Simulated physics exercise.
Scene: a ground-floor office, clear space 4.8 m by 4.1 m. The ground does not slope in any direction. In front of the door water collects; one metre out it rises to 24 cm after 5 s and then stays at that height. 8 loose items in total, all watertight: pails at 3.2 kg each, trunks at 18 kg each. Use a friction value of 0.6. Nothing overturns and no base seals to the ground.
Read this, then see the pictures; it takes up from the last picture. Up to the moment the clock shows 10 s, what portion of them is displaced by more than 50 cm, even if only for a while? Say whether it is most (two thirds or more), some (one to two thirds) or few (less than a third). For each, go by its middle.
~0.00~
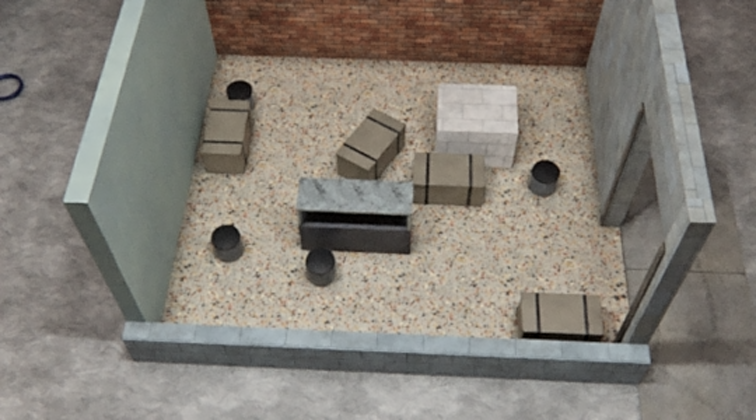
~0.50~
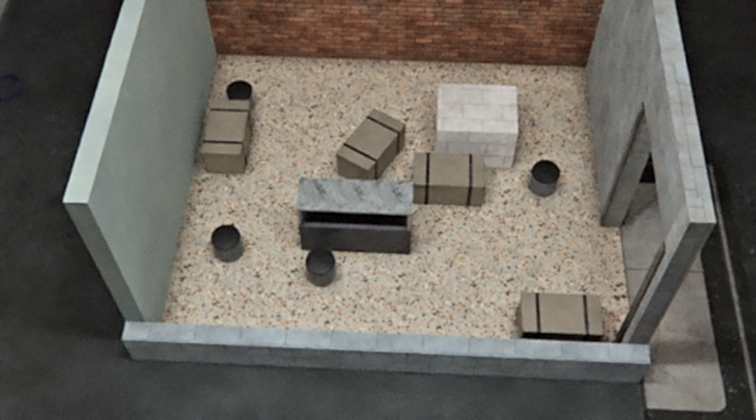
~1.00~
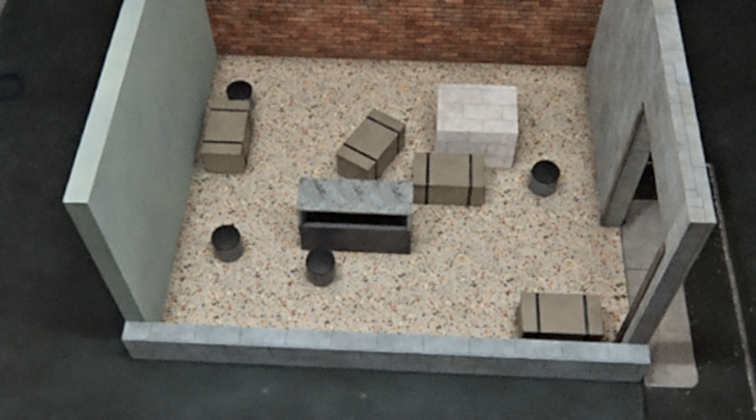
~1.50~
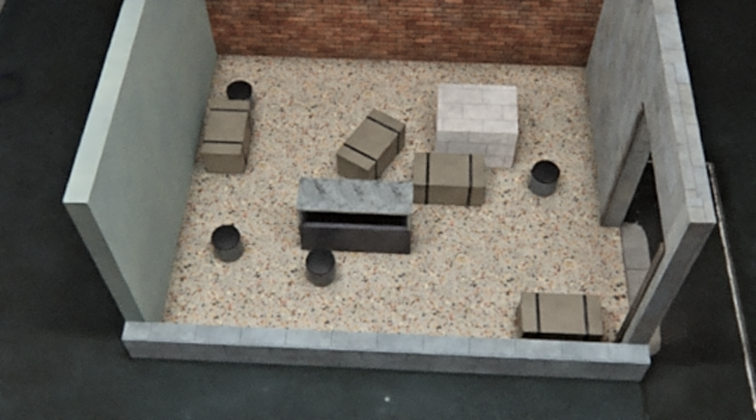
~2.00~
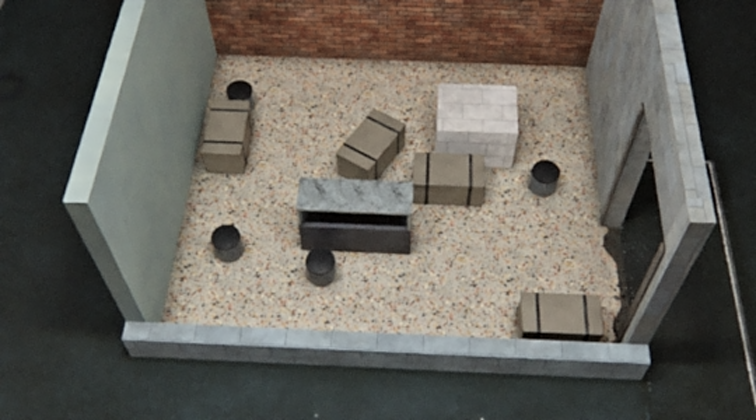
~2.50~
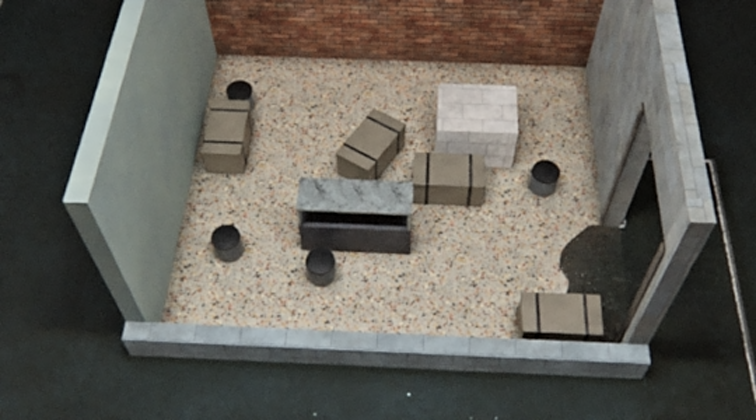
Most.
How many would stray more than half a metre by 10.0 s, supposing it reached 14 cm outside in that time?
Then the count would be 2.
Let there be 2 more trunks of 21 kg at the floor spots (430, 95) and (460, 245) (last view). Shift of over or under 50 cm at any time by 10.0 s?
Note: Item 1 below threshold; item 2 above threshold.
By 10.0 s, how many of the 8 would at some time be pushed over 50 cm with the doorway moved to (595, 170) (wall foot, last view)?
The answer would then be 3.
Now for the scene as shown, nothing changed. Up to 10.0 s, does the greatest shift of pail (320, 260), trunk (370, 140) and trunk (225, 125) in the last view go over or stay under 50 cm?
Order as asked - a bigger shift, a bigger shift, a bigger shift.
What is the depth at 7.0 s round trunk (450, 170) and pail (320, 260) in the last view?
Roughly 7 and 6 cm.
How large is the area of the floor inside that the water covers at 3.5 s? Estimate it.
Wet area: Approx. 2.0 m2.
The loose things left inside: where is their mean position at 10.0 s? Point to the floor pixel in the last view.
The average lands around (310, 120).
After 3.5 s 0 of 8 are over 50 cm from their spots; 0 afloat.
After 4.5 s 0 of 8 are over 50 cm from their spots; 0 afloat.
After 7.0 s 3 of 8 are over 50 cm from their spots; 2 afloat.
After 10.0 s 7 of 8 are over 50 cm from their spots, and 7 have been at some point; 6 afloat.
